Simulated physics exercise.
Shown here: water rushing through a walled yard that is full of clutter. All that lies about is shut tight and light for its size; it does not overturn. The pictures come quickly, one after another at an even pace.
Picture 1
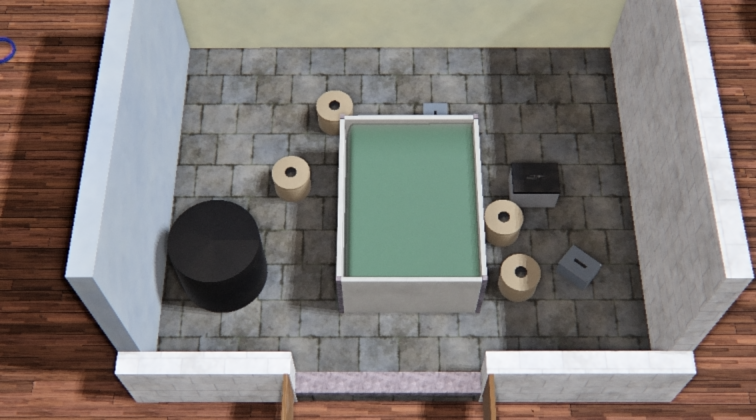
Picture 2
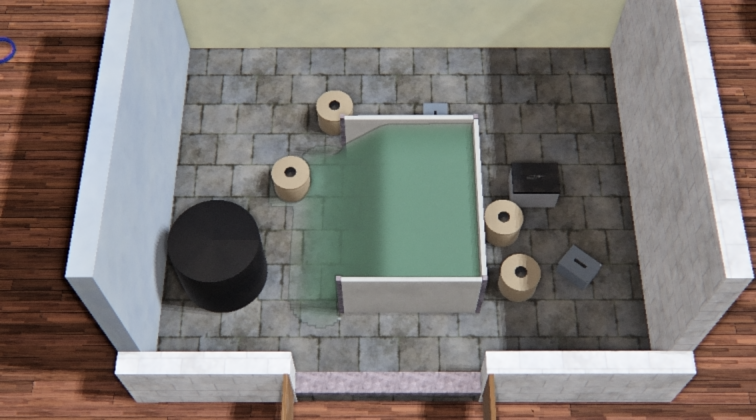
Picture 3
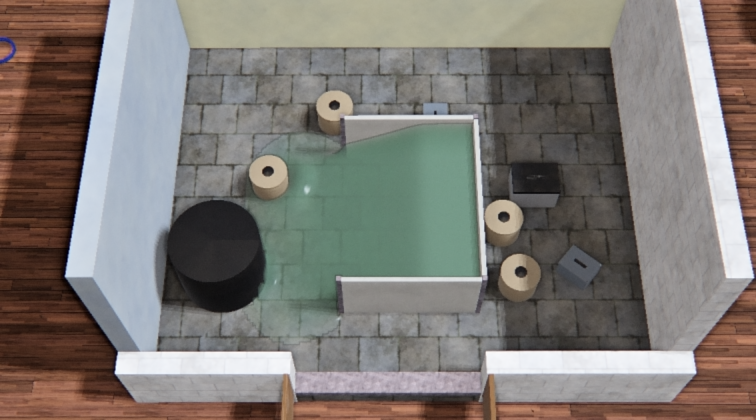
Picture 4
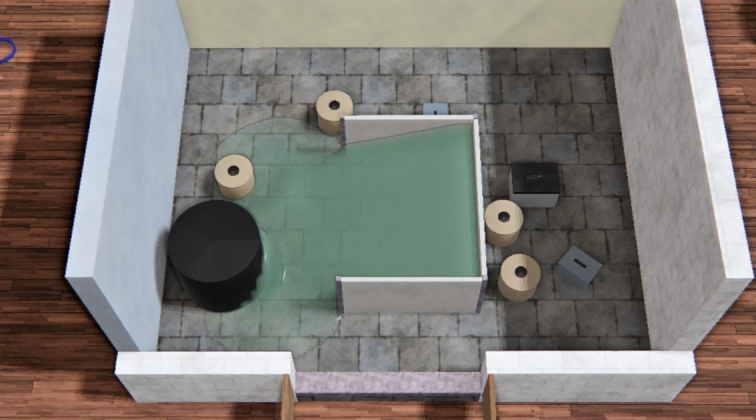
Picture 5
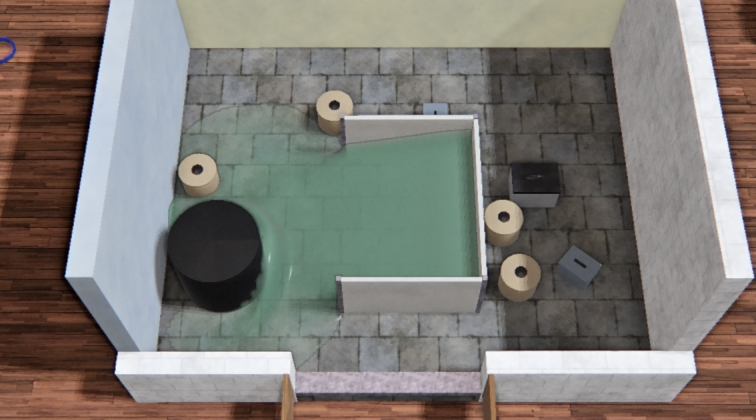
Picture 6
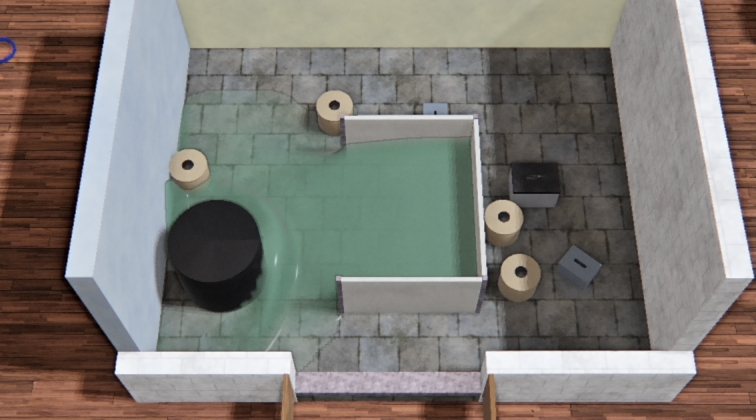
Green water burst out the left side of a white-walled tank in a walled yard, spreading around a large black cylinder and pushing one tan tub leftward, while the other objects stayed put.
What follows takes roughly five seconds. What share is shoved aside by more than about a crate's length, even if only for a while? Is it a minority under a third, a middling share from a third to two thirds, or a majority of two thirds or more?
A middling share.
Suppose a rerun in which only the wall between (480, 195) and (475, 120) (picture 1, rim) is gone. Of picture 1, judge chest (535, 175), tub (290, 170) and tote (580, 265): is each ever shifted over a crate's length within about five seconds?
Working through them in order, the first gets shoved clear, the second not displaced that far and the last gets shoved clear.
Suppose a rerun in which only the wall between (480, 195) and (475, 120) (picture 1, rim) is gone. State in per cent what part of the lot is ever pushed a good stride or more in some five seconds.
Near 90 in a hundred.
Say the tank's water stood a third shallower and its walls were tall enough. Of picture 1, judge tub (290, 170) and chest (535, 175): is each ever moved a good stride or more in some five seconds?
Each in sequence - carried at least that far, never got there.
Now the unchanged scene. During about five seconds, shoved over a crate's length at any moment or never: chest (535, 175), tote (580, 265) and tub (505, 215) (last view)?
Item one never gets that far, item two never gets that far, item three never gets that far.
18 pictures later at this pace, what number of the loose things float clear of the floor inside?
Count: 0.
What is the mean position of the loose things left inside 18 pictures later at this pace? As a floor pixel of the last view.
I'd say roughly (517, 196).
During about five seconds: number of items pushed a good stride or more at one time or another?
Count: 3.
A moment on, 1 of 7 are well off their spots; 1 afloat.
Next, 1 of 7 are well off their spots; 1 afloat.
Later, 2 of 7 are well off their spots; 0 afloat.
In the end, 3 of 7 are well off their spots, and 3 have been at some point; 2 afloat.
